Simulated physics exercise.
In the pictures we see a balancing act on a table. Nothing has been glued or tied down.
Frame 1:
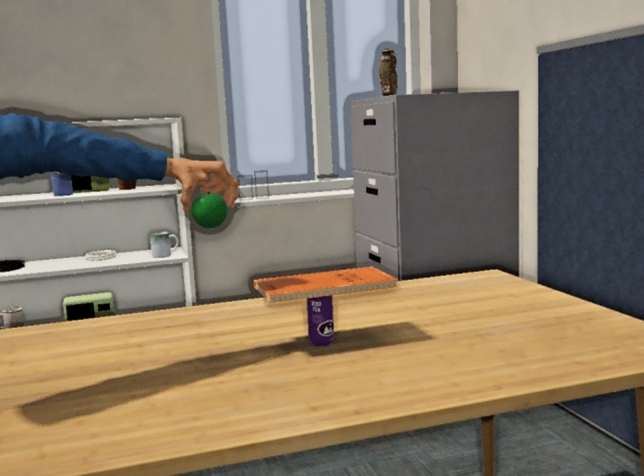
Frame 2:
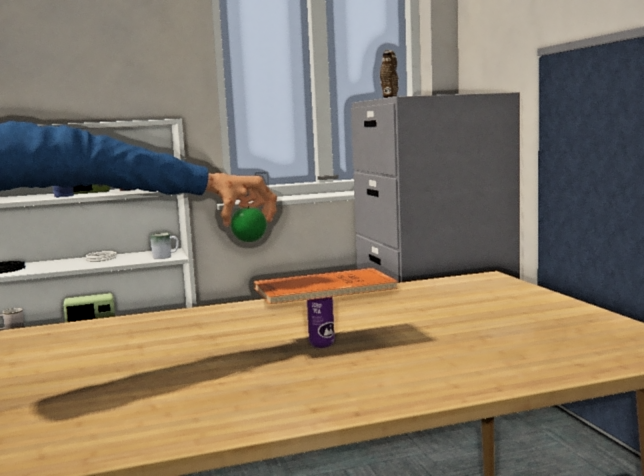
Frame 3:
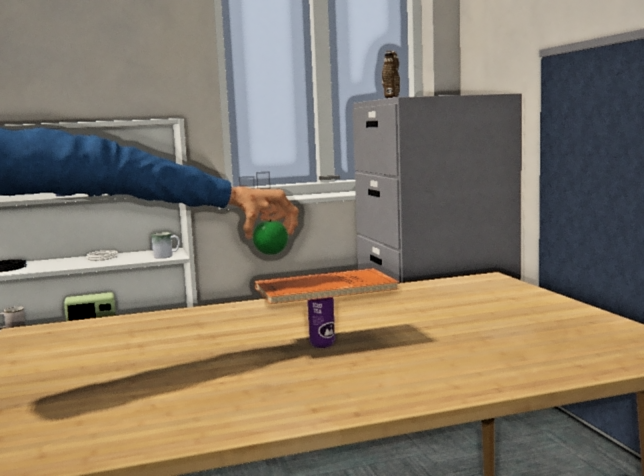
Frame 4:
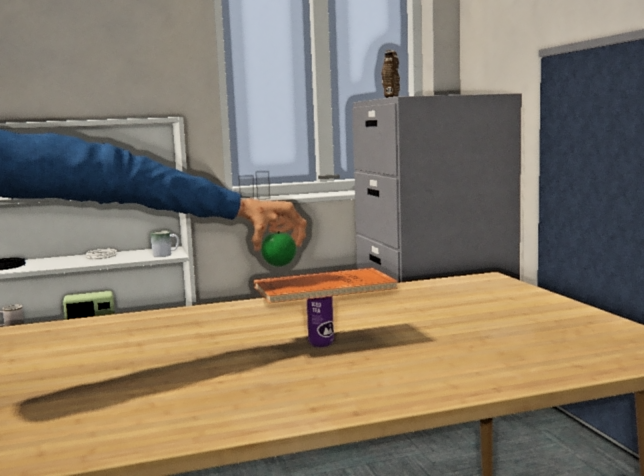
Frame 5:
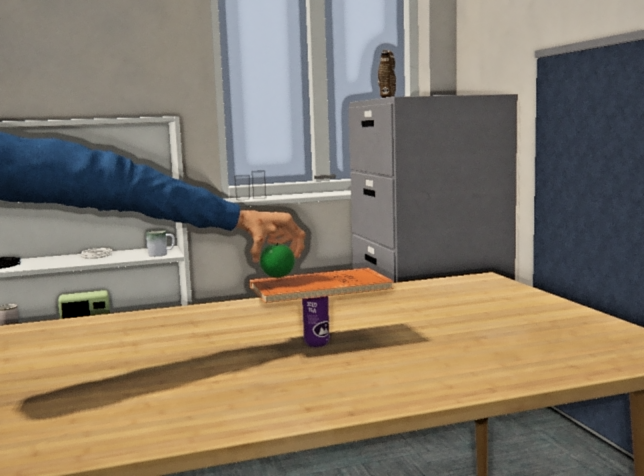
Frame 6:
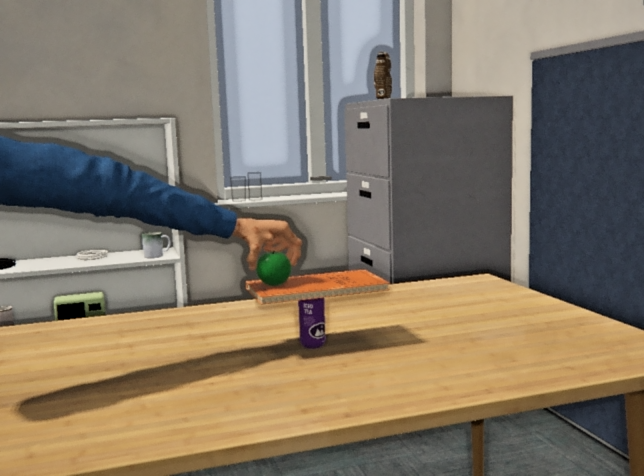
At the start, a hand in a blue sleeve holds a green apple above and to the left of an orange book resting on a purple can. The arm moves right and lowers the apple, then brings it down to the book's left side, fingers still around it.
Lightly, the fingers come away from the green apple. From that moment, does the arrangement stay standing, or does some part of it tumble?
Sure enough, it lasts just fine.
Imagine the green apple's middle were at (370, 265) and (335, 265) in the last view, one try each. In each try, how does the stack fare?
Case A: It caves in; case B: It survives.
Then, 0.30 s past the last view, nothing moves.
Then, 0.70 s past the last view, green apple resting near (274, 269).
Finally, all 3 still in place. Final places as the last picture's camera would see them, green apple near (273, 269). The stack holds.
